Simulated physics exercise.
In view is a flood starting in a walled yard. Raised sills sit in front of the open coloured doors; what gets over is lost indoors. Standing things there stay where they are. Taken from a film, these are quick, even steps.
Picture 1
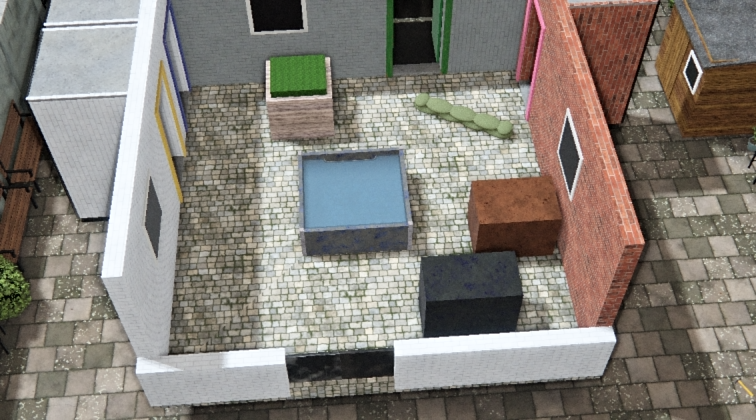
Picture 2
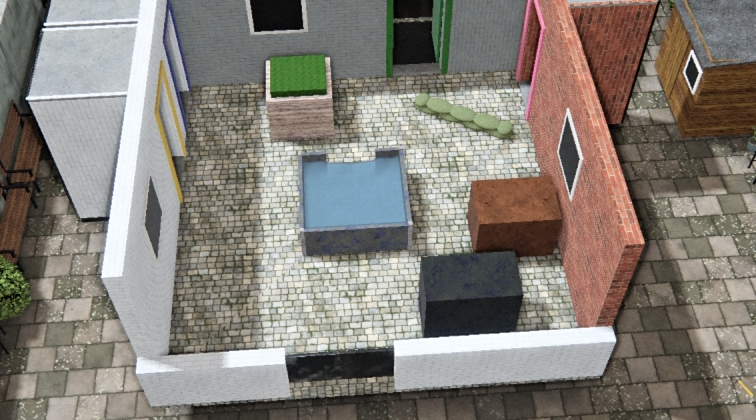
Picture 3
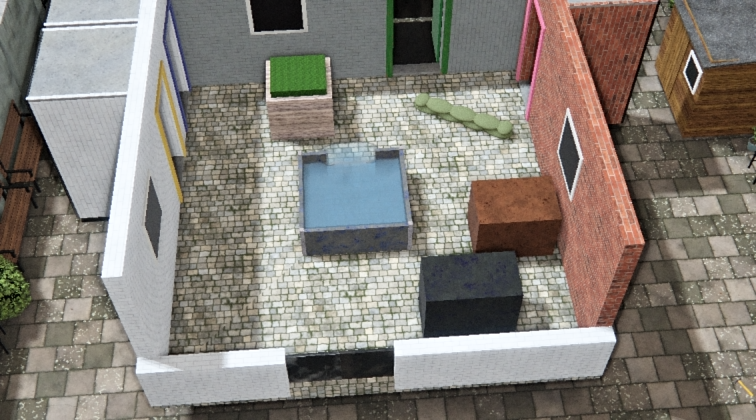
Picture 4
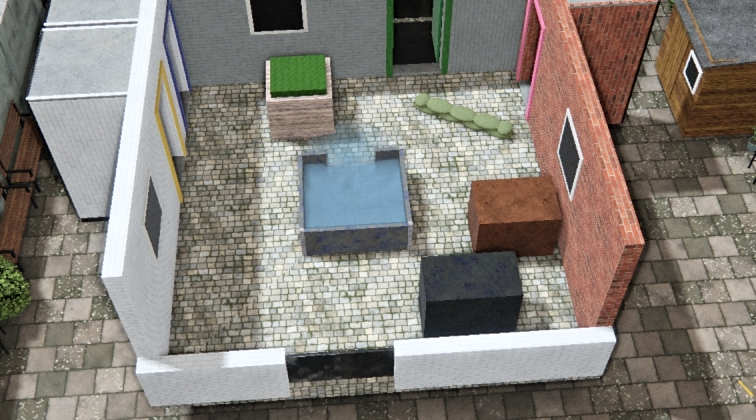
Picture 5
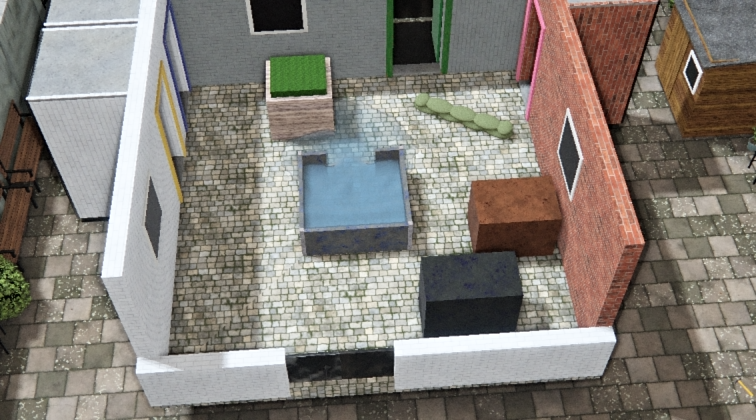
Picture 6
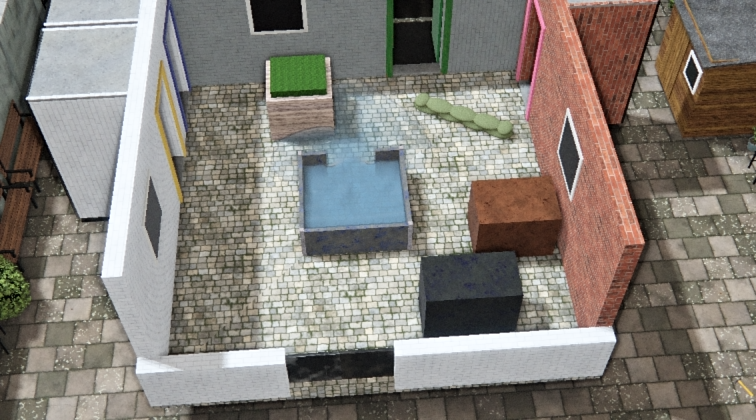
In a walled cobbled yard with open coloured doors and several blocks, an open tank of blue water stands whole, then a gap appears in its far side and water pours out, spreading across the paving behind it.
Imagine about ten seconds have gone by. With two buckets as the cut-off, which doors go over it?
Door by door: The green door goes over two buckets; the yellow door goes over two buckets; the blue door goes over two buckets; the pink door goes over two buckets.
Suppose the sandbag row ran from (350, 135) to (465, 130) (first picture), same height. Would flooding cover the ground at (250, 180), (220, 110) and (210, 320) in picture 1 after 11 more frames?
Soaked, parched, parched.
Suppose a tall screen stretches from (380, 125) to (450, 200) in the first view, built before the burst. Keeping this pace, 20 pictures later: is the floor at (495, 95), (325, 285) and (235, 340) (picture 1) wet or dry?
Results in sequence: Swamped / bone-dry / bone-dry.
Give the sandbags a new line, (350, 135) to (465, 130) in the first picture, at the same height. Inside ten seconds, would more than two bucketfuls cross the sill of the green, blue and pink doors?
Outcome: The green door stays inside the bound, the blue door stays inside the bound, the pink door breaks the bound.
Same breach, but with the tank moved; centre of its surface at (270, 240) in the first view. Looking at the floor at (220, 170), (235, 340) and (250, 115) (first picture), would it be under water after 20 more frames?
Hit, spared, hit.
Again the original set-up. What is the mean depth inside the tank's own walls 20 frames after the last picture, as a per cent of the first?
That comes to about 38 per cent.
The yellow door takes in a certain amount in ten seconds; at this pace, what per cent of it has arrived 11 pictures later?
Some 15 in a hundred.
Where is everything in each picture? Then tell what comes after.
The open tank at (353, 191) is whole and still, in the first frame.
The front is at a hidden place, out from the gap on the open tank's far side, in the second frame.
Water pours out on the open tank's far side and has run to (338, 146), in the third frame.
The front is at (361, 124), out from the gap on the open tank's far side, in the fourth frame.
Water pours out on the open tank's far side and has run to (339, 103), in the fifth frame.
The front is at (354, 84), out from the gap on the open tank's far side, in the sixth frame.
A moment on, water covers 20 % of the floor; the green door under two buckets in, the yellow door not reached, the blue door not reached, the pink door not reached.
Next, water covers 30 % of the floor; the green door over two buckets in, the yellow door under two buckets in, the blue door wet at the sill, nothing in, the pink door not reached.
Then, water covers 40 % of the floor; the green door over two buckets in, the yellow door over two buckets in, the blue door under two buckets in, the pink door over two buckets in.
Later, water covers 55 % of the floor; the green door far over two buckets in, the yellow door over two buckets in, the blue door over two buckets in, the pink door over two buckets in.
In the end, water covers 80 % of the floor; the green door far over two buckets in, the yellow door over two buckets in, the blue door over two buckets in, the pink door far over two buckets in.
